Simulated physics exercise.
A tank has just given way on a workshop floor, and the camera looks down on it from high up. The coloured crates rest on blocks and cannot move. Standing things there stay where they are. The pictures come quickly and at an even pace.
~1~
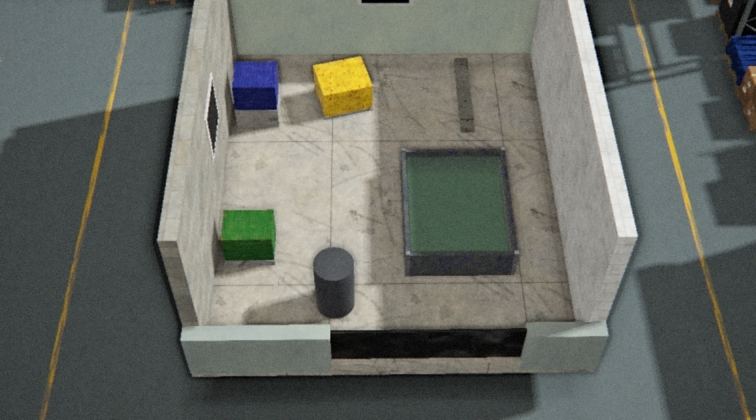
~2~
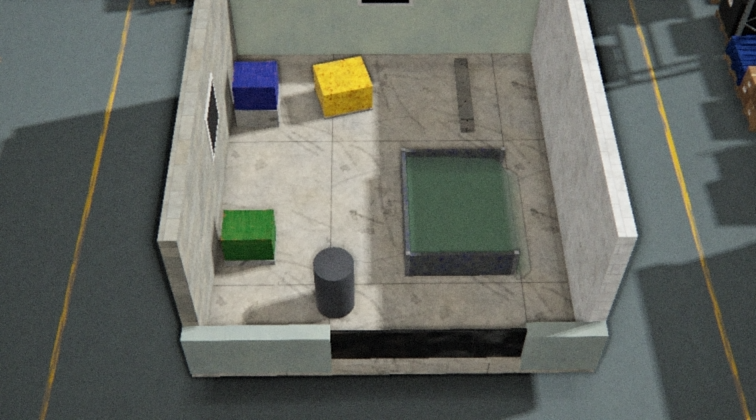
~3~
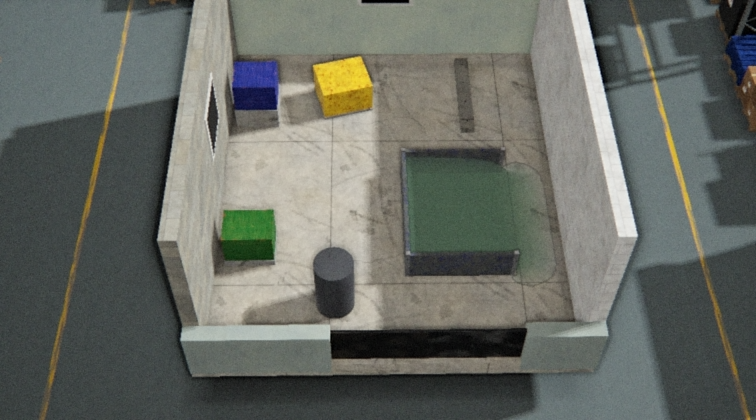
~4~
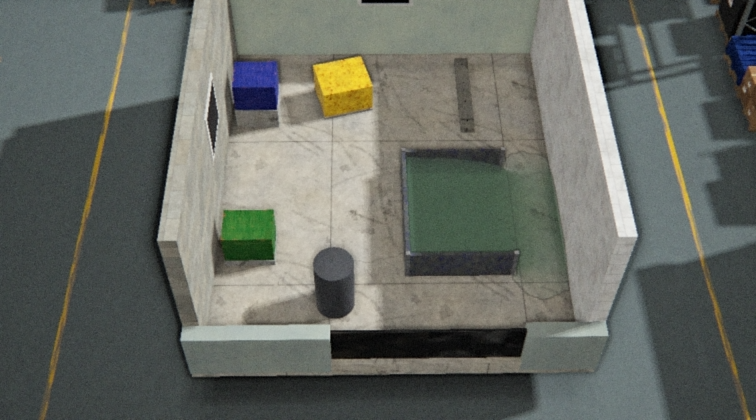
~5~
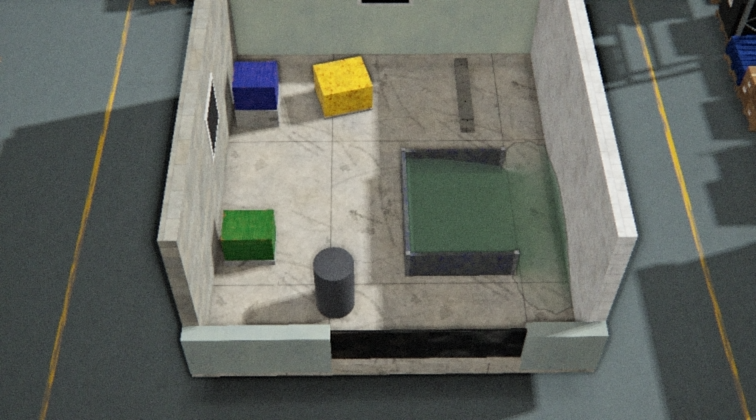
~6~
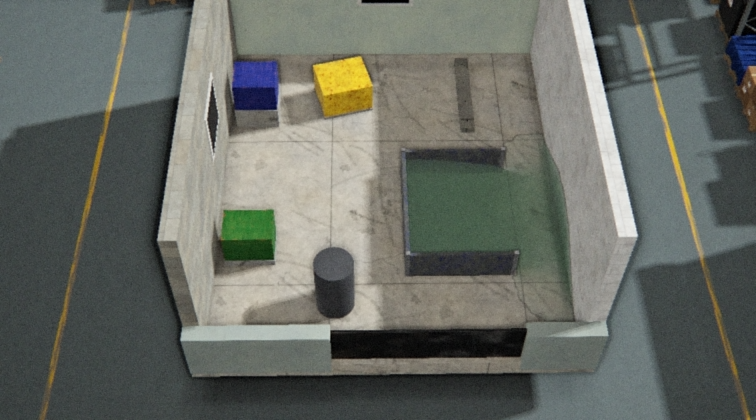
A water tank opens on its right side and greenish water spreads to the right wall.
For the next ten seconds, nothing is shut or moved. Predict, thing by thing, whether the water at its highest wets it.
Result: The blue crate comes out dry. The green crate comes out dry. The yellow crate comes out wet.
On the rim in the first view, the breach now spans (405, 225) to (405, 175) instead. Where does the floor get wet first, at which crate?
The green-painted one.
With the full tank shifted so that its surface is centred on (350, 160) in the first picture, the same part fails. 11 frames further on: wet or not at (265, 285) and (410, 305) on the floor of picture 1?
The first spot is not reached, while the second is not reached.
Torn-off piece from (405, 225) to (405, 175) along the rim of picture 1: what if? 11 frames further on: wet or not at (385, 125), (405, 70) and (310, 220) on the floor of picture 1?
In sequence: Untouched, untouched, inundated.
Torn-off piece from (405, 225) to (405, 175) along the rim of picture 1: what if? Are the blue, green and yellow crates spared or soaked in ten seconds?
In my view the blue crate is never reached; as for the green crate, it gets reached; the yellow crate gets reached.
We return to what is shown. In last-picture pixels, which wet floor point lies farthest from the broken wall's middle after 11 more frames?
Point: (524, 56) in the last picture's pixels.
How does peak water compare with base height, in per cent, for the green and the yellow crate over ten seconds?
I'd say 70 per cent for the first one and 140 per cent for the second.
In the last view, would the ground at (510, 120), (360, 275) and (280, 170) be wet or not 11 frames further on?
First spot swamped, second spot clear, third spot clear.
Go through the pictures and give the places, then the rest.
In the first picture, still water in the water tank at (457, 203).
In the second picture, water pours out at (505, 214) and has run to (521, 274).
In the third picture, the front is at (533, 280), out from the gap at (505, 215).
In the fourth picture, water pours out at (505, 216) and has run to (568, 283).
In the fifth picture, the front is at (571, 303), out from the gap at (505, 216).
In the sixth picture, water pours out at (505, 216) and has run to (574, 316).
A moment on, water covers 15 % of the floor; the blue crate not reached, the green crate not reached, the yellow crate not reached.
Next, water covers 25 % of the floor; the blue crate not reached, the green crate not reached, the yellow crate not reached.
Then, water covers 45 % of the floor; the blue crate not reached, the green crate not reached, the yellow crate water round its plinth.
Later, water covers 75 % of the floor; the blue crate water round its plinth, the green crate water round its plinth, the yellow crate water round its plinth.
In the end, water covers 95 % of the floor; the blue crate stayed above the water, the green crate stayed above the water, the yellow crate was topped.
